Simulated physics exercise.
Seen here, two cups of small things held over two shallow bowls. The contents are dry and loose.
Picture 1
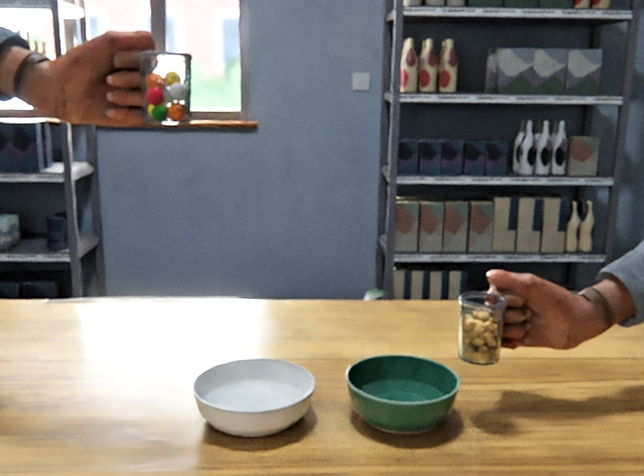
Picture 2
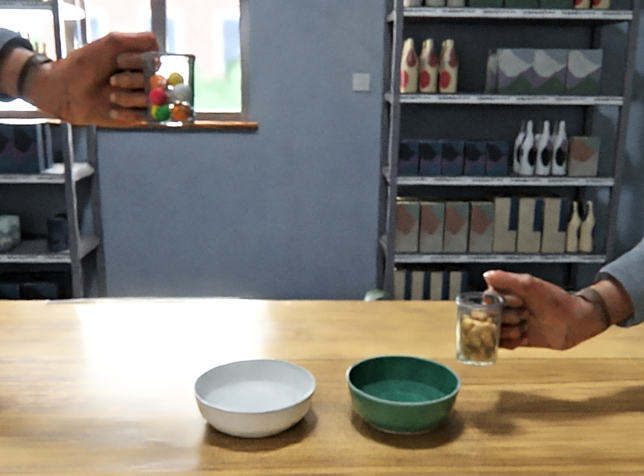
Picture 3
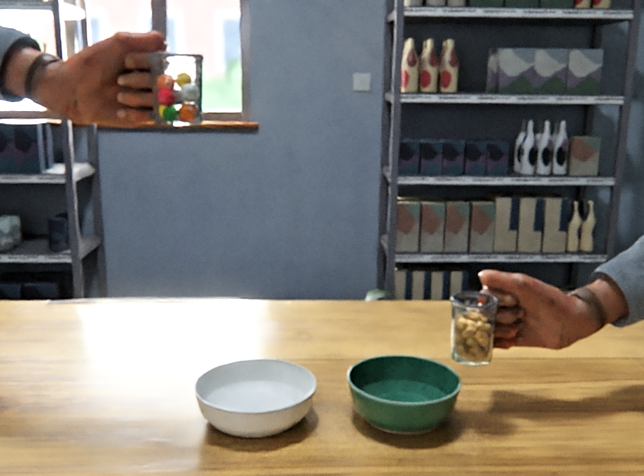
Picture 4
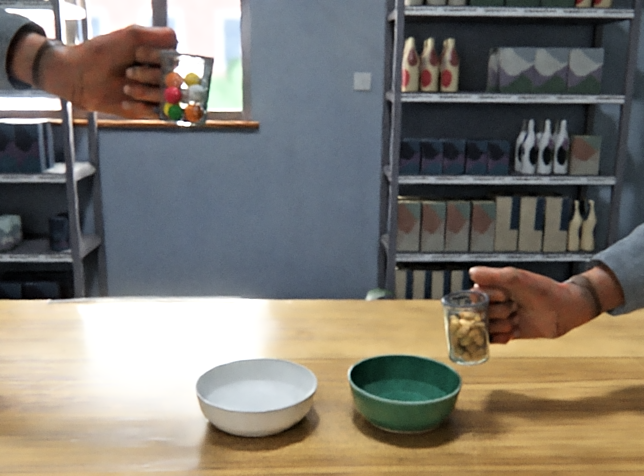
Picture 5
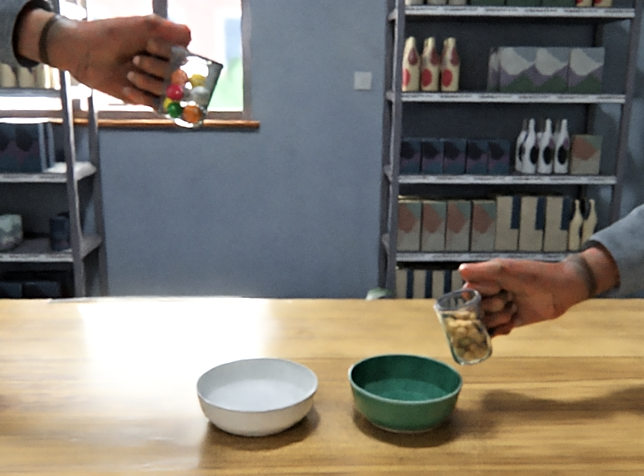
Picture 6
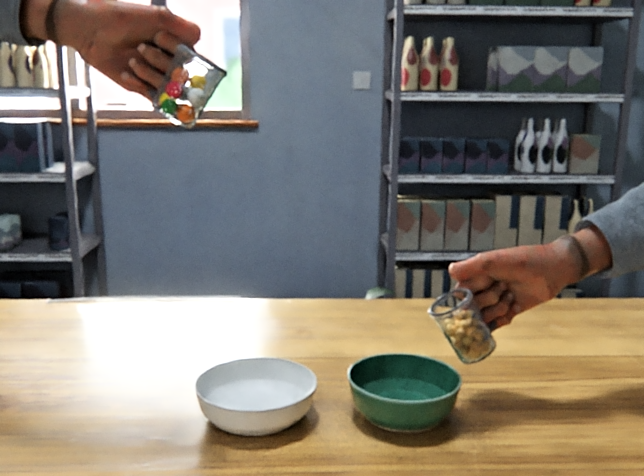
We see two hands holding clear cups, one of colourful marbles high at left and one of chickpeas lower at right, near two empty bowls on a wooden table; both cups shift slightly inward, then tilt gradually.
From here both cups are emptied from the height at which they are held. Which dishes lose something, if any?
On the left the dish ends with pieces scattered round it, on the right it holds every piece.
Then, 0.51 s on from there, left, the whole lot still in the cup; right, the whole lot still in the cup.
Then, 0.96 s on from there, left, the bulk still in the cup, near a quarter in the air; right, all but a few still in the cup, a little in the air.
Then, 1.34 s on from there, left, near half in the dish, a little outside the dish, near half in the air; right, the whole lot in the dish.
In the end, left, near a third in the dish, near two thirds outside the dish; right, the whole lot in the dish, none at all outside the dish.
